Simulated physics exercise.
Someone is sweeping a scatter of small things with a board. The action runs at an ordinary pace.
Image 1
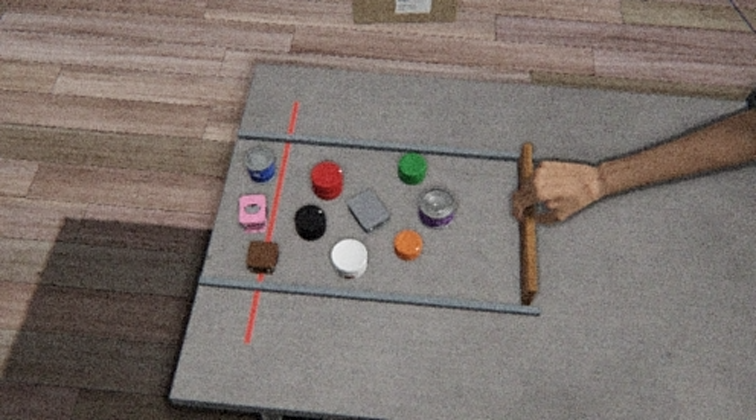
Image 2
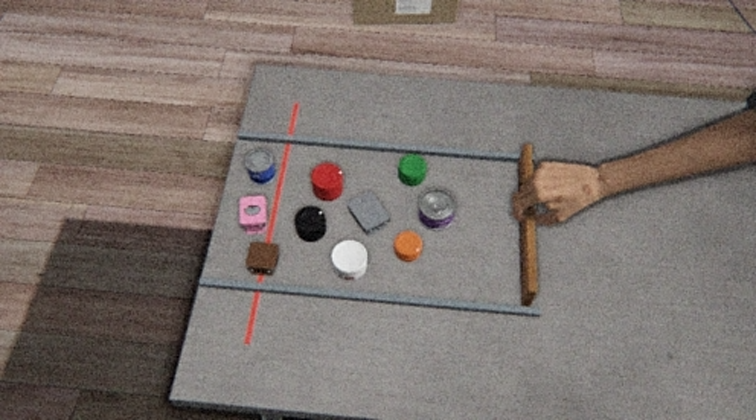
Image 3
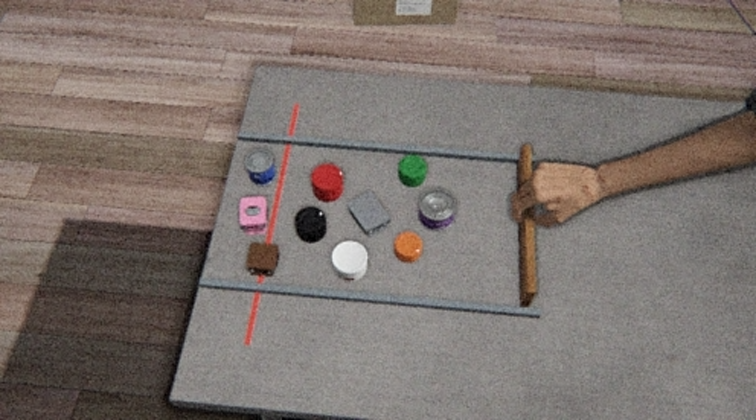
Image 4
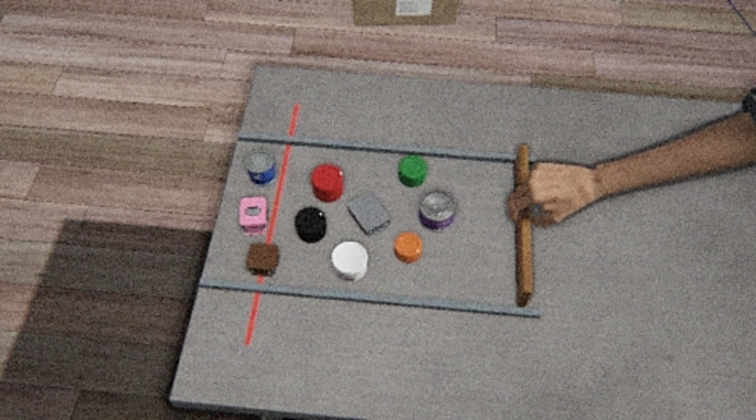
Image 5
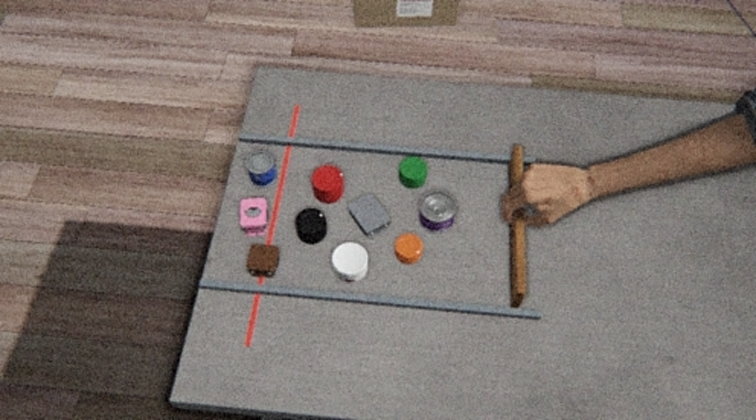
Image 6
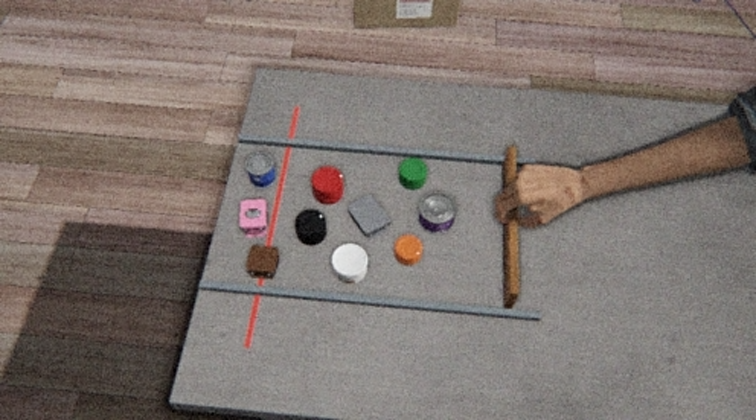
On a grey tabletop, a hand holding a wooden board upright between two rails, moving it slightly left toward scattered small containers.
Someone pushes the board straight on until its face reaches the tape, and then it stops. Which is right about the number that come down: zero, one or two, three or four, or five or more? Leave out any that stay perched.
A couple at most slip off, not zero.
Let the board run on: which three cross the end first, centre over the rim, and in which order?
They are the pink case, then the blue pot, then the brown case.
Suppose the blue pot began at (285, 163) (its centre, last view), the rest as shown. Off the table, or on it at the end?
From that start, the object then is safe.
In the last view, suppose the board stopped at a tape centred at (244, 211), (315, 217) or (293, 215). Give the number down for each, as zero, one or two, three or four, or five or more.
Lab note - count at each of the three spots: At least five; none; none.
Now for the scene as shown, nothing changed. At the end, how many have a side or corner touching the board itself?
The figure is 4.
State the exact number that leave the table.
2 in total.
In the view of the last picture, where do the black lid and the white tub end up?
You'll see the black lid at (224, 241), with the white tub at (246, 260).
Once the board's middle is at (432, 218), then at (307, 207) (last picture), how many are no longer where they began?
That makes 1 at the first spot and 10 at the second.
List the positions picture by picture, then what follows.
Blue pot (261, 167); pink case (254, 214); brown case (263, 258); board (526, 221); tape (275, 209), in the first picture.
Pink case (254, 215); white tub (350, 261), in the second picture.
Brown case (263, 260); purple pot (437, 211), in the third picture.
Blue pot (261, 169); green lid (412, 172), in the fourth picture.
Pink case (255, 217); orange lid (408, 249), in the fifth picture.
Blue pot (261, 171); pink case (254, 218); brown case (264, 262); board (510, 224); tape (275, 213), in the sixth picture.
Early on, none off yet; blue pot at rest near (261, 171); pink case at rest near (254, 218); brown case at rest near (264, 262).
A while later, none off yet; blue pot at rest near (261, 171); pink case at rest near (254, 218); brown case at rest near (263, 263).
Finally, the number that fall off is one or two; lost, pink case and blue pot.
